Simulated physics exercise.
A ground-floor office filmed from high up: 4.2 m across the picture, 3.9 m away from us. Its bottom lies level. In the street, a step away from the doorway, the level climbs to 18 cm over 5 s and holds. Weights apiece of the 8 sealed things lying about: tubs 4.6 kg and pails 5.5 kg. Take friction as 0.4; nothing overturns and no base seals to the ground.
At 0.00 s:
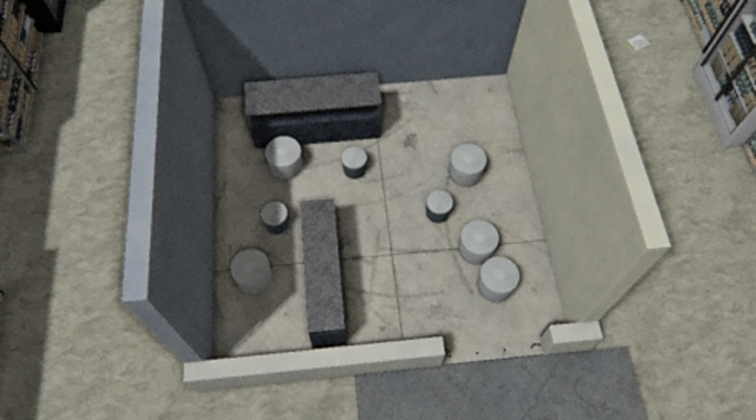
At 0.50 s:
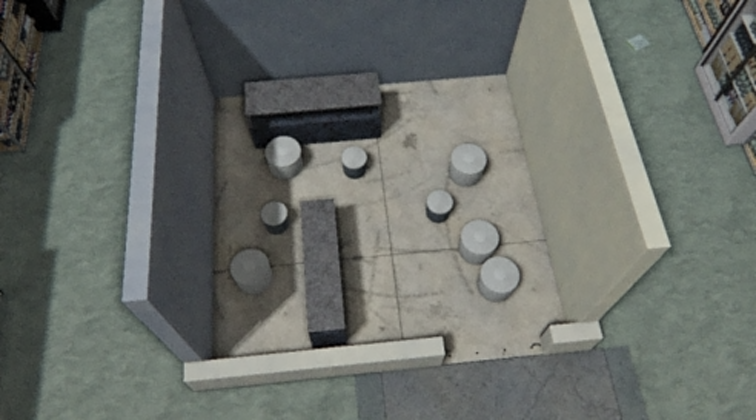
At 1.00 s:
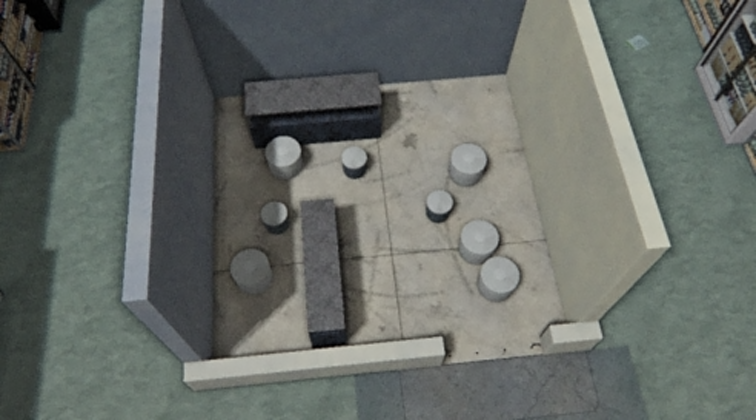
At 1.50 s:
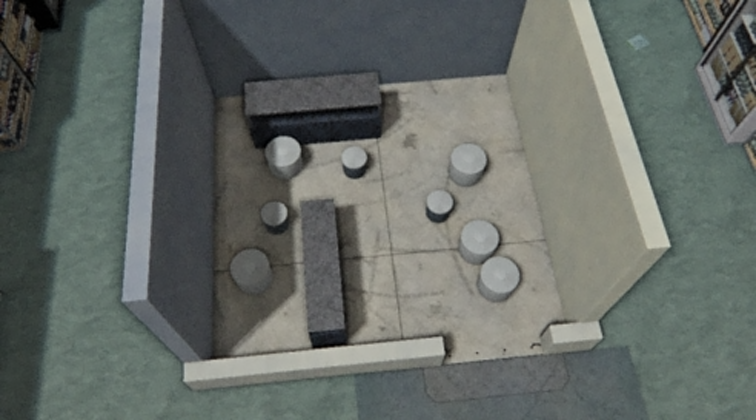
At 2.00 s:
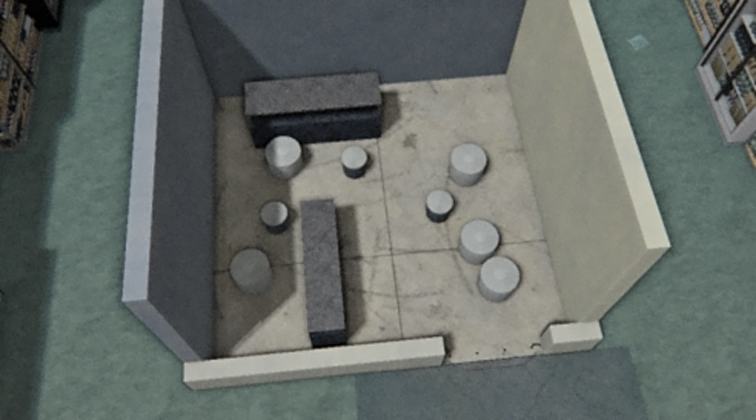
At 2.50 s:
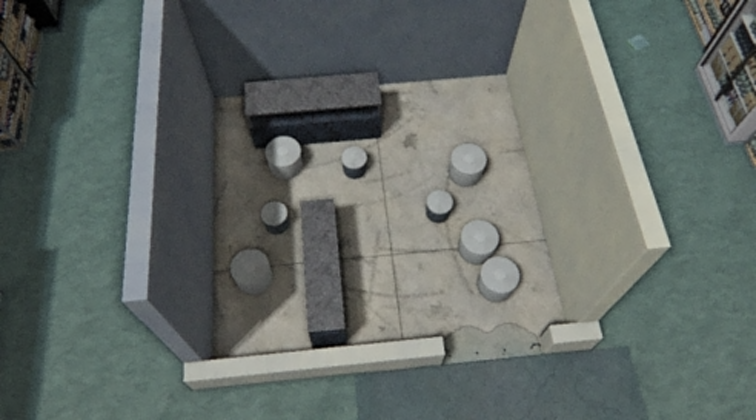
A roofless office with grey and cream walls and a pale, cracked floor is seen from high above, with stocked shelves at the outer edges. Two long dark blocks stand at the back and left of centre, among eight round grey tubs and pails. The camera and objects stay still while greenish water spreads over the ground outside, and finally a thin, wavy-edged sheet creeps through the doorway at lower right.
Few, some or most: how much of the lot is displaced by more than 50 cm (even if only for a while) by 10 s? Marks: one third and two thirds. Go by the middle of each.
That comes to at least two thirds.
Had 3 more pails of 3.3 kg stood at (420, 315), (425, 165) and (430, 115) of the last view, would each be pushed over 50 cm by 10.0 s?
In that order: Short of it, over, more.
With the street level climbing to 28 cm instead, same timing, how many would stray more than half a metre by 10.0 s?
In that case 7 of them.
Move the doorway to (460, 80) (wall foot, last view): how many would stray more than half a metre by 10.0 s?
Then 4.
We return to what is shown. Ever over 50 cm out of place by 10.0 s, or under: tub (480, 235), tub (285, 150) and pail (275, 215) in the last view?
In that order: Past it, past it, under.
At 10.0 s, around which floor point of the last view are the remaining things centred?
Around (343, 163).
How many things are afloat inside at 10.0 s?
5 of them.
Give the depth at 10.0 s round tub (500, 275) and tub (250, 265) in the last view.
Roughly 13 and 2 cm.
After 3.5 s 0 of 8 are over 50 cm from their spots; 0 afloat.
After 4.5 s 0 of 8 are over 50 cm from their spots; 0 afloat.
After 7.0 s 4 of 8 are over 50 cm from their spots; 3 afloat.
After 10.0 s 6 of 8 are over 50 cm from their spots, and 6 have been at some point; 5 afloat.
